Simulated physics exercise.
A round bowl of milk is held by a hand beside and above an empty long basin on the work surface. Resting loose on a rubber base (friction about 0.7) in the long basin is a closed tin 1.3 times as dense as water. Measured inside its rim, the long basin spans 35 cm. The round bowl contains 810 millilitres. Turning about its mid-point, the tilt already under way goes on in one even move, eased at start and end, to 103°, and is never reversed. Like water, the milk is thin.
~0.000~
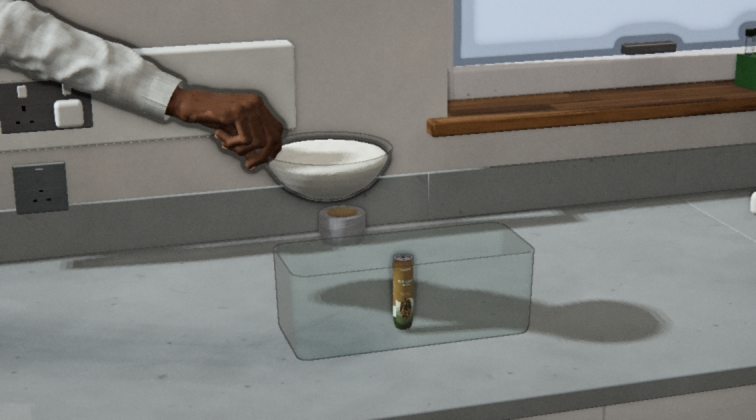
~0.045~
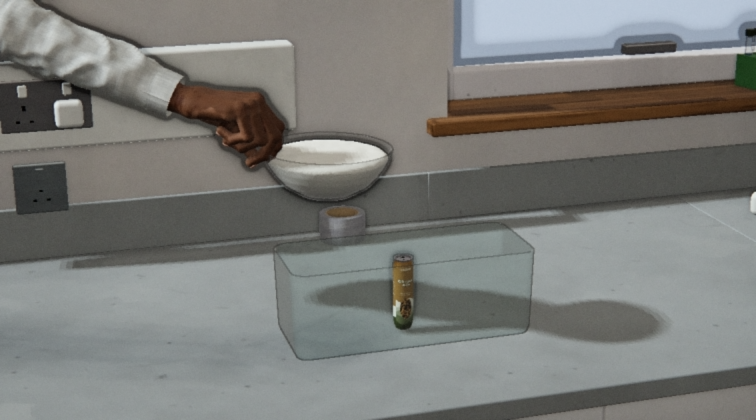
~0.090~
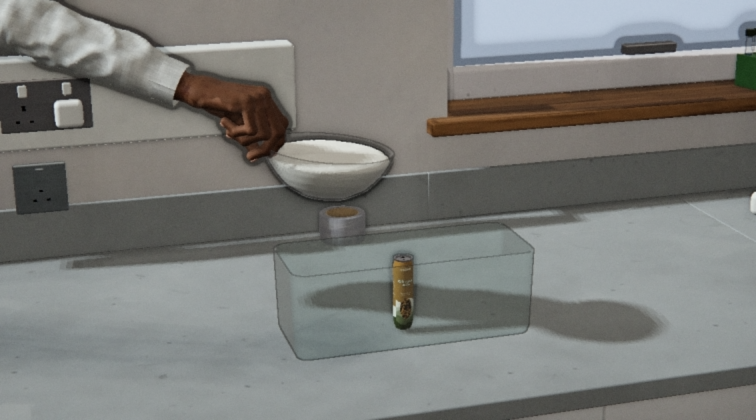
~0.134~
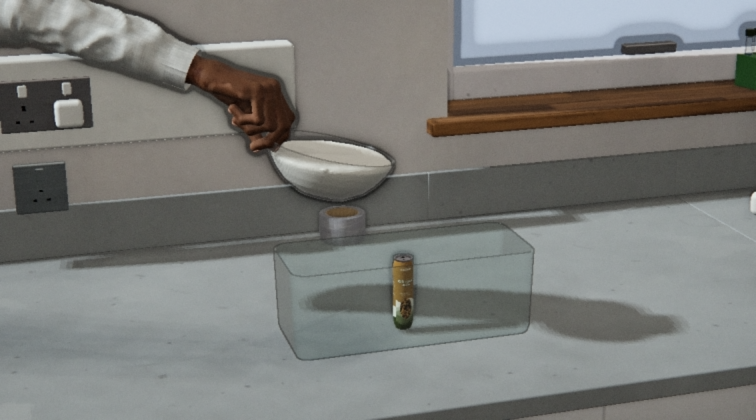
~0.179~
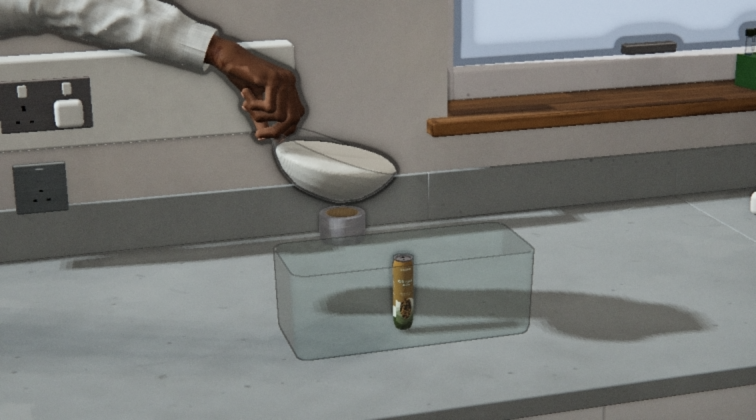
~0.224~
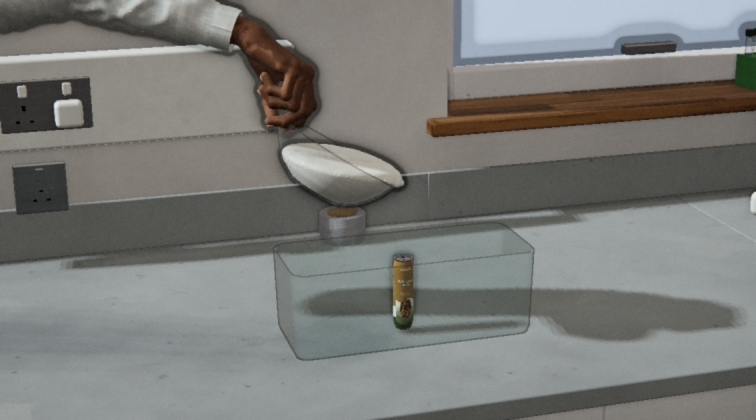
We see a hand holding a round white bowl of milk above a worktop, near a clear long basin and a small tin. The hand rises and shifts right as the bowl tilts steadily, its right side dipping.
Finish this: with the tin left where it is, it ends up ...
It ends up standing.
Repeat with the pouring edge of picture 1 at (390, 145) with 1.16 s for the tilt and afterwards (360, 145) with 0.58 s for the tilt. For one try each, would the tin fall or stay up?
First it stays on its base; then it tips over.
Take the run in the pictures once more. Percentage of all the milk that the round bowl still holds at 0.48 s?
Around 2 percent.
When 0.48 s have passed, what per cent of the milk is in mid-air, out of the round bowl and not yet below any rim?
About 20 per cent.
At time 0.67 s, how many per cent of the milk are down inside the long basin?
Around 86 in a hundred.
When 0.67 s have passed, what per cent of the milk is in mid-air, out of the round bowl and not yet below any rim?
Close to 10 in every hundred parts.
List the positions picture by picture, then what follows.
The first picture shows tilt 0°; pouring edge (389, 144); surface from (266, 159) to (384, 149); the long basin's rim runs from (282, 262) to (519, 237); the tin's top is at (403, 261).
The second picture shows tilt 2°; pouring edge (390, 146); surface from (266, 158) to (385, 150).
The third picture shows tilt 6°; pouring edge (391, 150); surface from (267, 155) to (386, 153).
The fourth picture shows tilt 13°; pouring edge (392, 158); surface from (271, 151) to (388, 157).
The fifth picture shows tilt 22°; pouring edge (392, 169); surface from (276, 150) to (386, 160); 2 per cent is over the edge.
The sixth picture shows tilt 33°; pouring edge (390, 181); surface from (283, 152) to (372, 165); 9 per cent is over the edge.
By 0.48 s the tilt is 96° and 2 per cent is still to pour; the tin stands where it began.
By 0.67 s the tilt is 103° and 0 per cent is still to pour; the tin stands where it began.
By 0.87 s the tilt is 103° and 0 per cent is still to pour; the tin stands where it began.
By 1.08 s the tilt is 103° and 0 per cent is still to pour; the tin stands where it began.
At rest the tin stands where it began.
